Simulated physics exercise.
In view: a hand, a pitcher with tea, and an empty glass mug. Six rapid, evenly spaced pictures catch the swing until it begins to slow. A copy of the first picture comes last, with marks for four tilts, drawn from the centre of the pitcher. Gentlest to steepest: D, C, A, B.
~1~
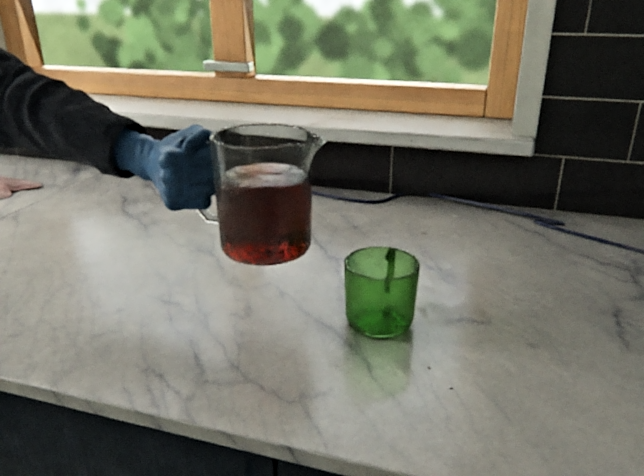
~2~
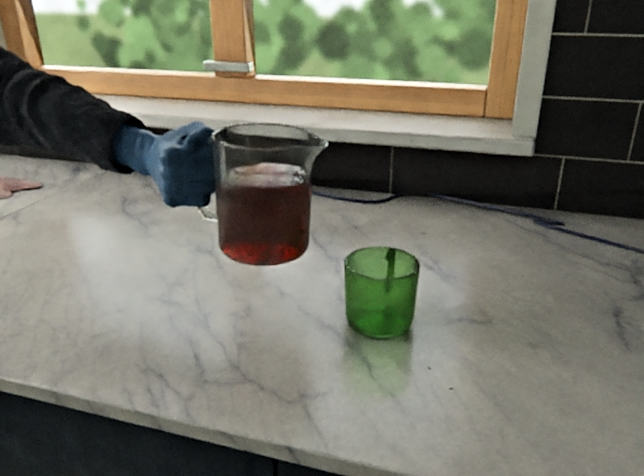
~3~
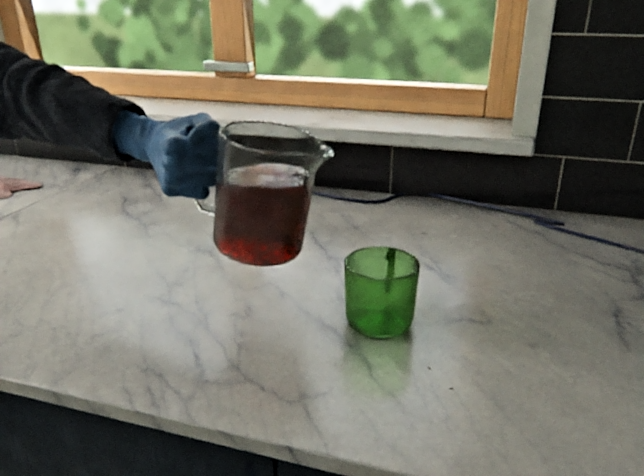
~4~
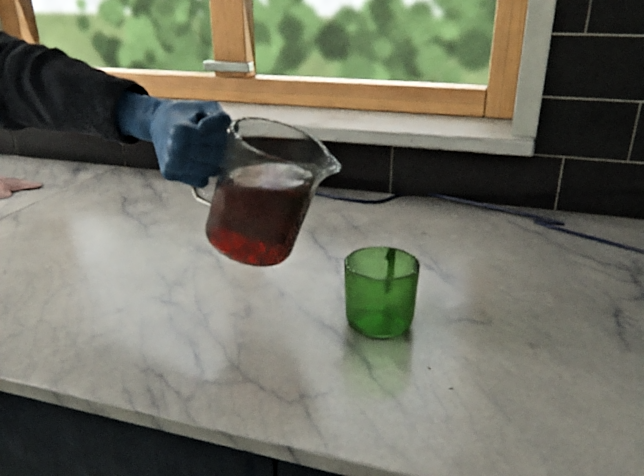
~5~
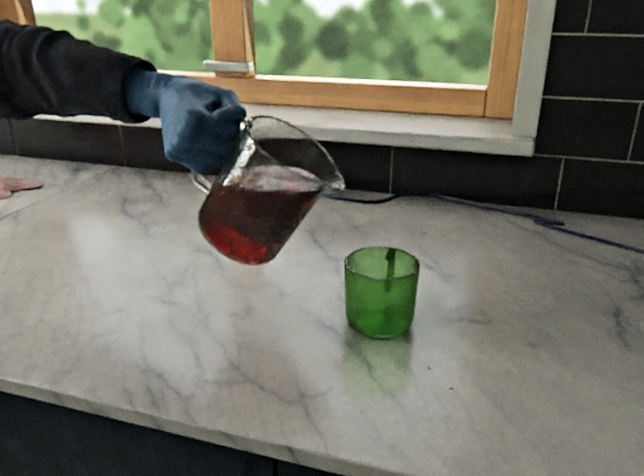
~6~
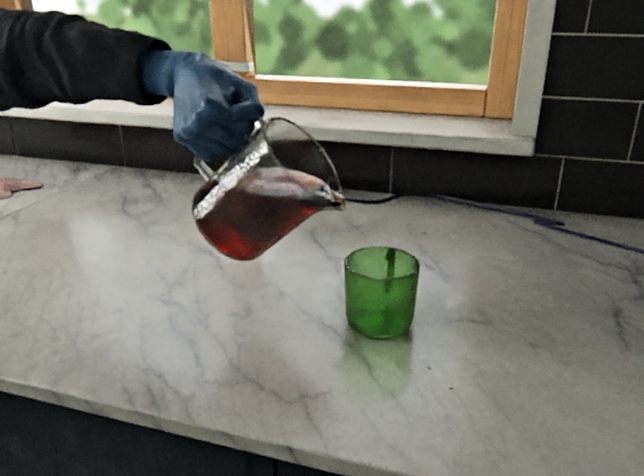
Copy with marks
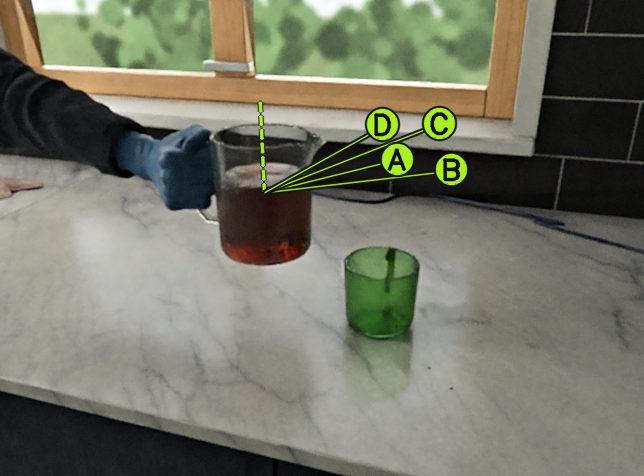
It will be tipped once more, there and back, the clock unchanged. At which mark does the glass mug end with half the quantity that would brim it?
Use line D.
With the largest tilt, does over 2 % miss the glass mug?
Yes, it does.
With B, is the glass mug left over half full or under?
Over half.
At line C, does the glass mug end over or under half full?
Over.
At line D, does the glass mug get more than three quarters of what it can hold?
No, it does not.
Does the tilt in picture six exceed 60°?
No, it does not.
In lime, A at (380, 164); B at (435, 173); C at (423, 130); D at (368, 135).
For line A, the glass mug is filled to the brim; 5 % of the tea is spilt.
For line B, the glass mug is filled to the brim; 17 % of the tea is spilt.
For line C, the glass mug ends with about 79 % of what it can hold.
For line D, the glass mug ends with about 49 % of what it can hold.
